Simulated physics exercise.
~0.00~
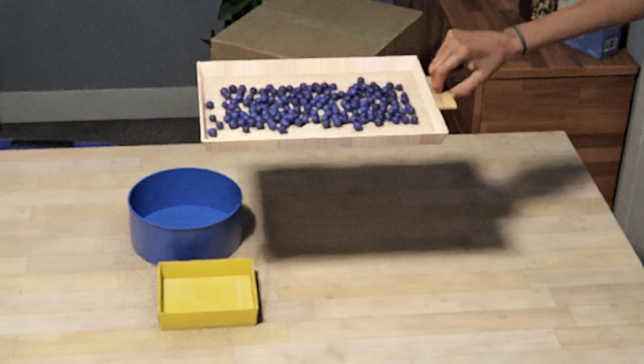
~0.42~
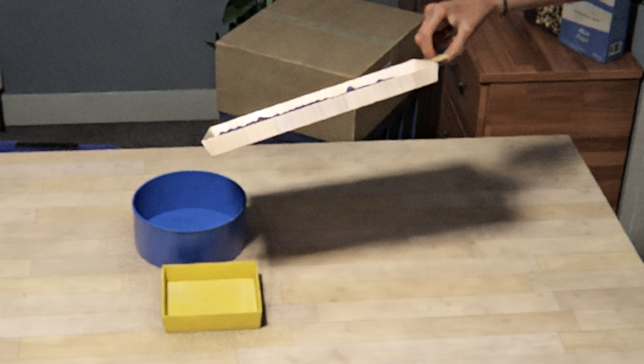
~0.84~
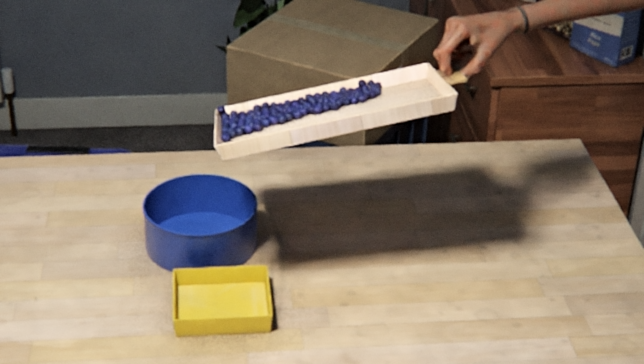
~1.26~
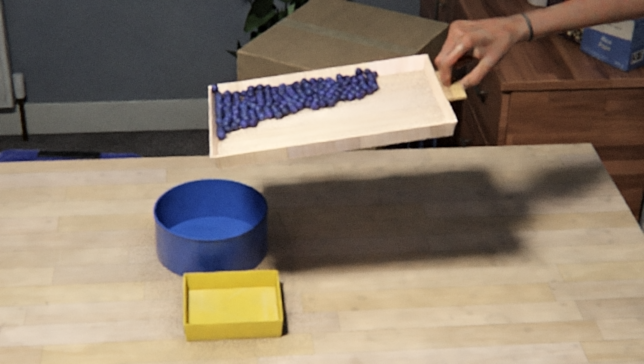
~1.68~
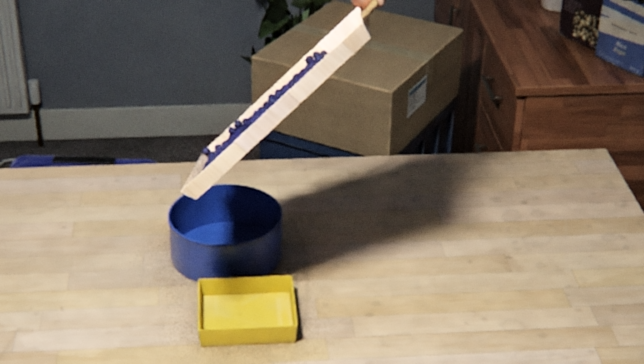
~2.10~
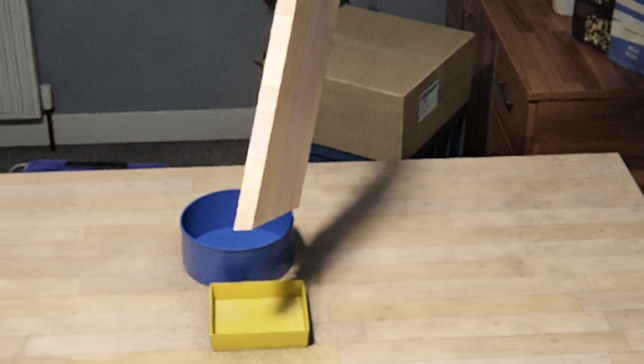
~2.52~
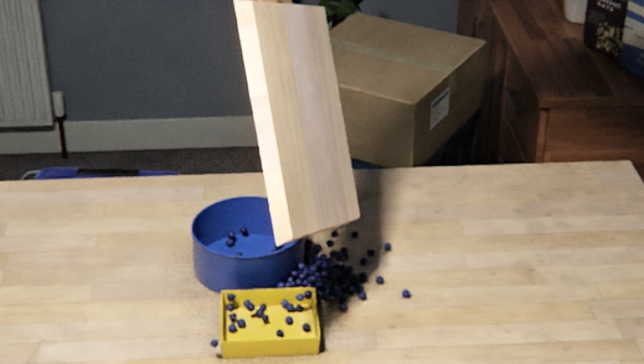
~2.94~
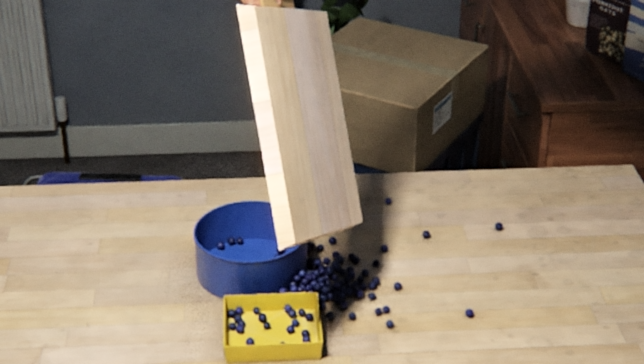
Above a wooden table, a hand tips a tray of blueberries, spilling most outside two containers.
